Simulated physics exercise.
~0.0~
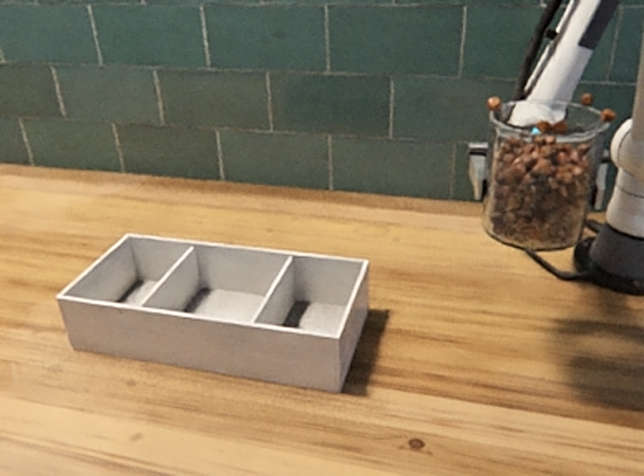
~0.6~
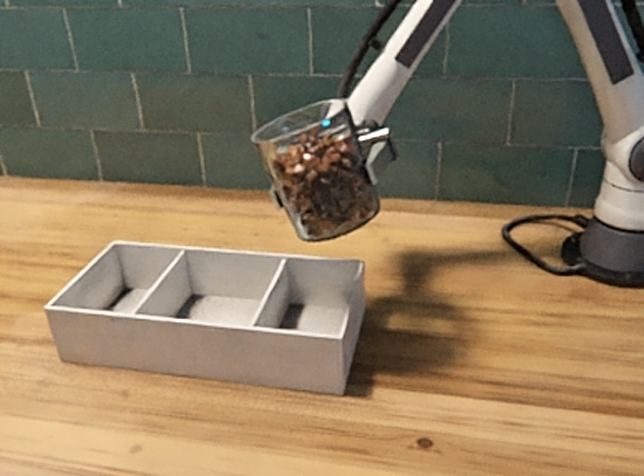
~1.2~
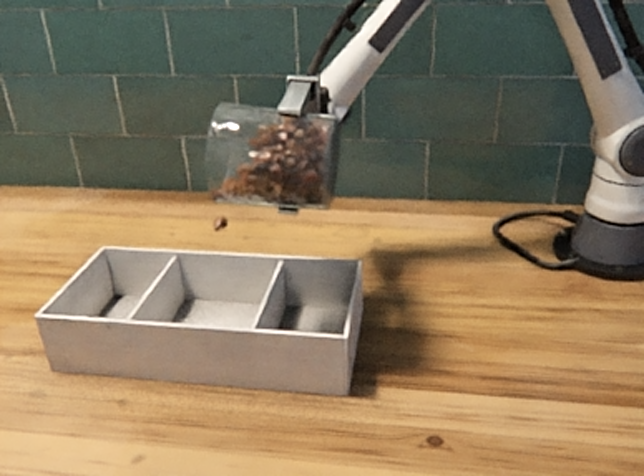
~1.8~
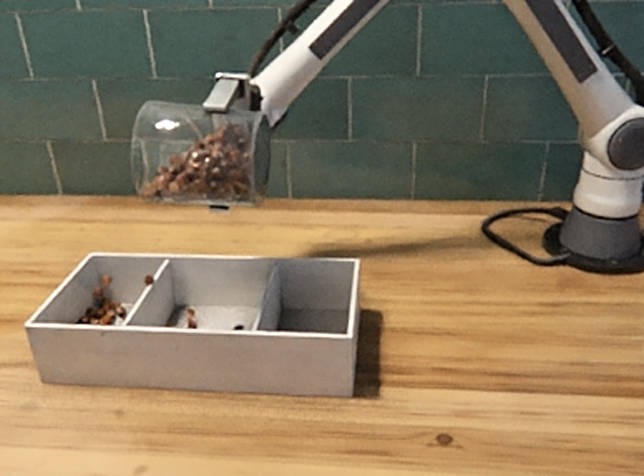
On a wooden counter before a green tiled wall, seen from the front and slightly above, sits a pale grey box with three compartments. A white and grey robot arm at the right holds a clear cup filled with small reddish-brown pellets. The arm carries the cup leftward, tilting it toward the box as it goes. Above the box the cup tips onto its side, and a first pellet drops. It moves farther left while pellets fall, leaving a small pile in the left compartment, a few in the middle and many still in the cup.
